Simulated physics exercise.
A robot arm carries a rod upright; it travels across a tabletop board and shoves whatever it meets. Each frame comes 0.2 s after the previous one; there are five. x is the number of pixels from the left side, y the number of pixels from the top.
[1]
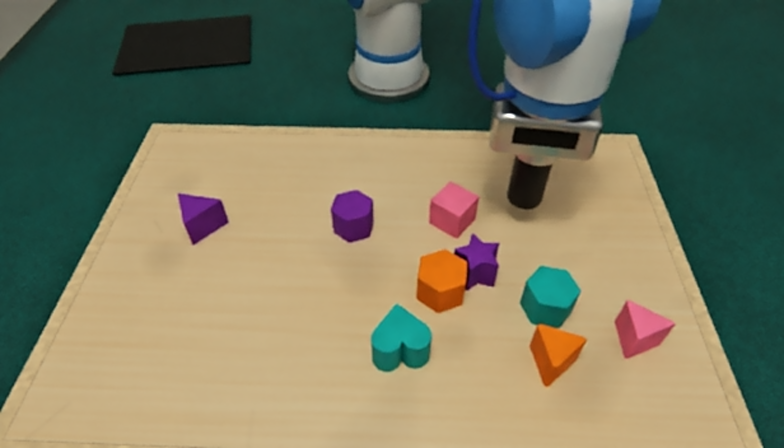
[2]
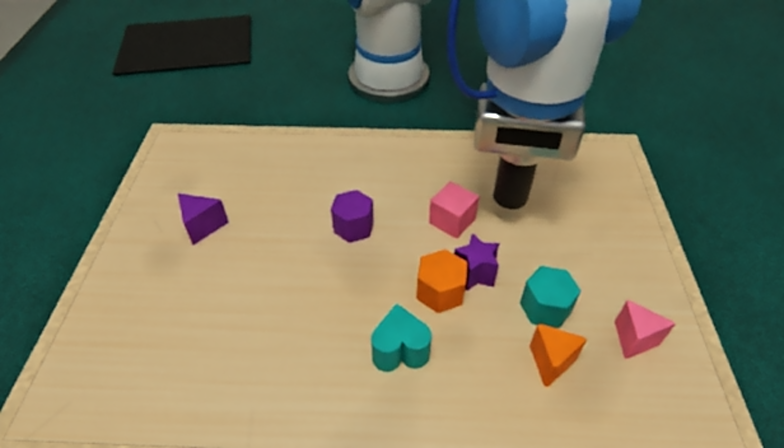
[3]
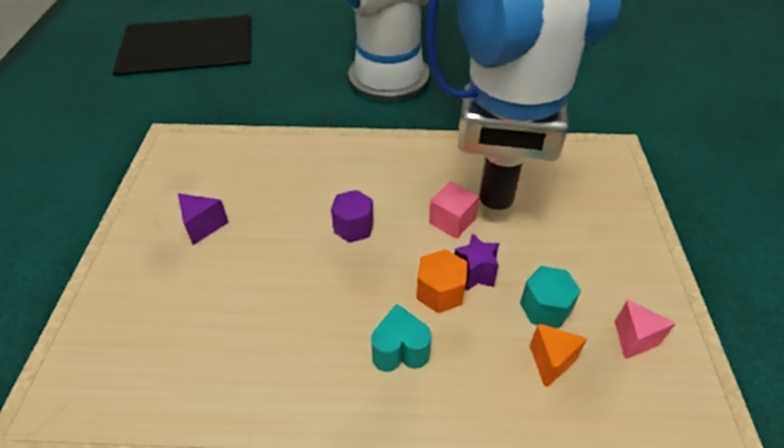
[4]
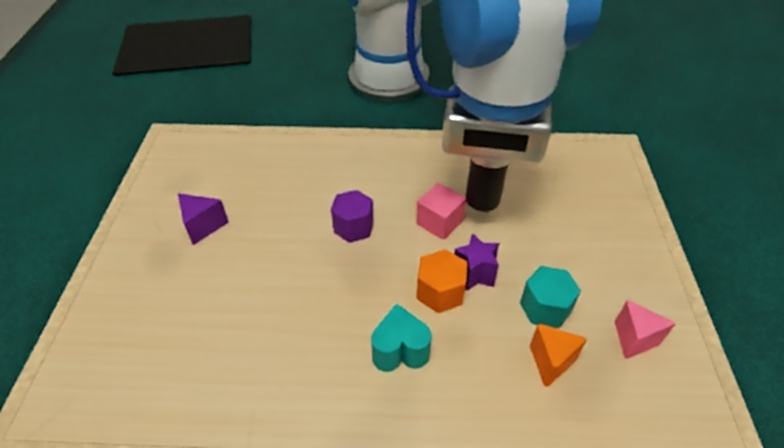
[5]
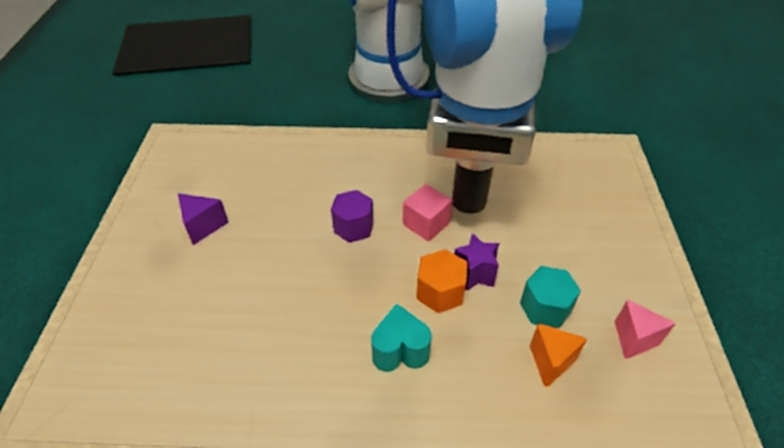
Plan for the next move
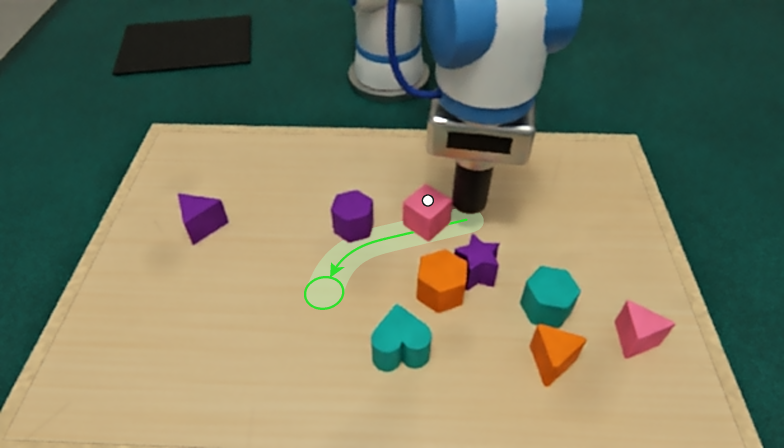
On a wooden tabletop, a robot arm's black rod moving left and nudging a pink block slightly left among still coloured blocks.
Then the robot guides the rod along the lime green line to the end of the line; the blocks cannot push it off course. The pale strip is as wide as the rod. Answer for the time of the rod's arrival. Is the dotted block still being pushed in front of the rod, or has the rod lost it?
It is off to the side or behind.
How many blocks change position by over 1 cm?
Counting only shifts above 1 cm, I get two blocks.
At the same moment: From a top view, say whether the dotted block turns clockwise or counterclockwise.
The block spins clockwise.
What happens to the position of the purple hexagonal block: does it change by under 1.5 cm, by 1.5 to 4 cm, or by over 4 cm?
Upwards of 4 cm.
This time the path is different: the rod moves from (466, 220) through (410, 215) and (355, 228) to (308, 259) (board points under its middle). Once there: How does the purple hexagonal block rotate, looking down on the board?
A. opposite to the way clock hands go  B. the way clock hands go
Option B.
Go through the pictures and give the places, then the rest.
The first picture shows rod's lower end at (524, 198); purple hexagonal block at (352, 204); pink square piece at (455, 198); purple star-shaped block at (479, 251).
The second picture shows rod at (510, 198); blocks still.
The third picture shows rod at (496, 199); blocks still.
The fourth picture shows rod at (483, 201); pink square piece at (442, 199).
The fifth picture shows rod at (469, 203); purple hexagonal block at (352, 204); pink square piece at (428, 201); purple star-shaped block at (479, 251).
Drawn move, from (466, 220) through (412, 233) and (356, 249) to (324, 293); the dot is on the pink square piece.
On the path given first. One third of the way, rod at (412, 216); purple hexagonal block at (339, 203); pink square piece at (376, 208), turned 55° clockwise.
Two thirds of the way, rod at (353, 233); purple hexagonal block at (292, 199), turned 25° clockwise; pink square piece at (319, 216), turned 85° clockwise.
At the end, rod at (321, 276); purple hexagonal block at (290, 198), turned 30° clockwise; pink square piece at (316, 217), turned 85° clockwise; purple star-shaped block still.
